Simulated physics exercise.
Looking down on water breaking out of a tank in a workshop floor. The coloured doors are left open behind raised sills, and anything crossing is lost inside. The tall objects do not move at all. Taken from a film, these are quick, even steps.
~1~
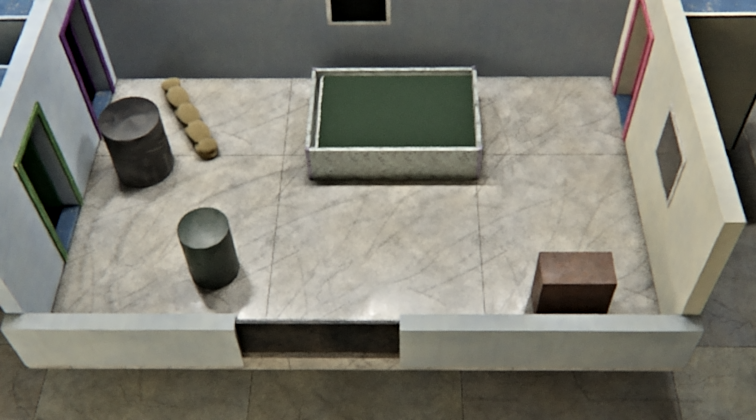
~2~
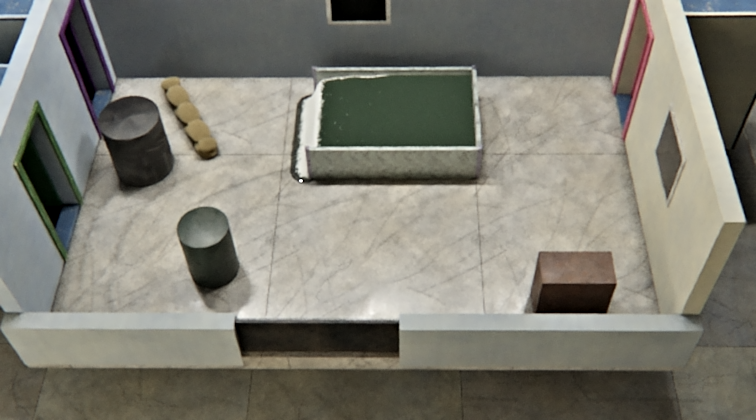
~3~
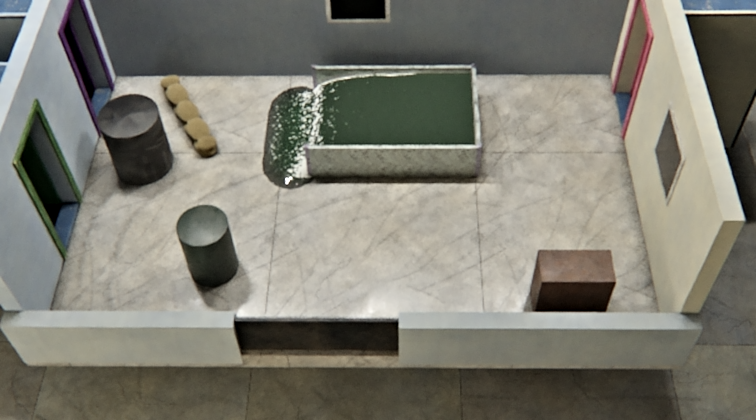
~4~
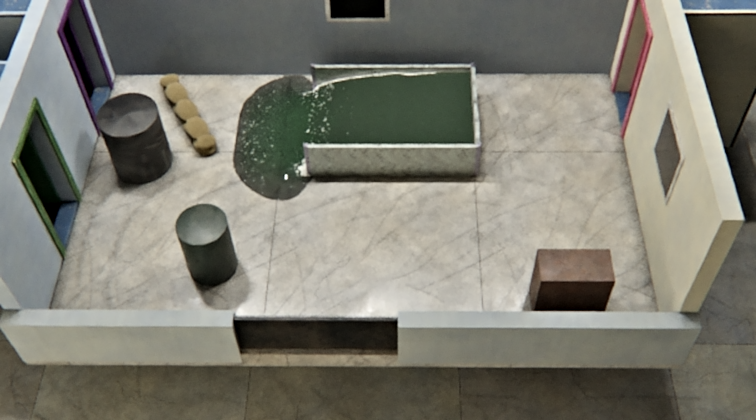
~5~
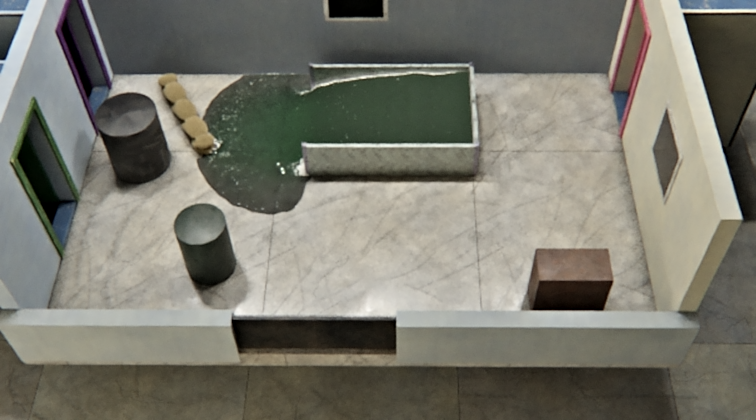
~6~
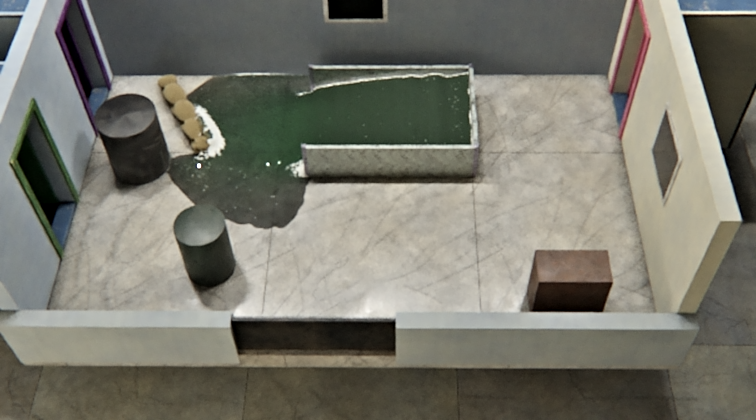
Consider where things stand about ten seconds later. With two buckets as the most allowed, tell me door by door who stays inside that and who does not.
My prediction: The purple door will allow in an excess. The pink door will allow in an excess. The green door will allow in an excess.
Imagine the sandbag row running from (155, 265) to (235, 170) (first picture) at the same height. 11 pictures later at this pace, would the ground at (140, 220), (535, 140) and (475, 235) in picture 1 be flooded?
Reading the three places in turn gives drenched, bare, bare.
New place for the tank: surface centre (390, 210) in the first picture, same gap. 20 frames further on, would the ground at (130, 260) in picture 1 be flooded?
Answer: Submerged.
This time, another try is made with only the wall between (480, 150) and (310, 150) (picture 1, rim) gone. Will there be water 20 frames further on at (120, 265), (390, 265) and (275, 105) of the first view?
So that's waterlogged for the first, waterlogged for the second and left bare for the third.
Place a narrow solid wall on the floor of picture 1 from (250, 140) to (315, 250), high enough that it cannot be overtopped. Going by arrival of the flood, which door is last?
The pink door, I think.
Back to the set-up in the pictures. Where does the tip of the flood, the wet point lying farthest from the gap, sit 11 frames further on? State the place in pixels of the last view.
The farthest point of the front sits at (43, 326).
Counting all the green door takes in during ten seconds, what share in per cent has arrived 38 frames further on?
Approximately 75 per cent.
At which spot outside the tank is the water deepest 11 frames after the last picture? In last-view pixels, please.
Look close to (184, 93).
A moment on, water covers 20 % of the floor; the purple door not reached, the pink door not reached, the green door not reached.
Next, water covers 35 % of the floor; the purple door under two buckets in, the pink door not reached, the green door under two buckets in.
Then, water covers 40 % of the floor; the purple door over two buckets in, the pink door not reached, the green door over two buckets in.
Later, water covers 65 % of the floor; the purple door over two buckets in, the pink door under two buckets in, the green door far over two buckets in.
In the end, water covers 95 % of the floor; the purple door over two buckets in, the pink door over two buckets in, the green door far over two buckets in.
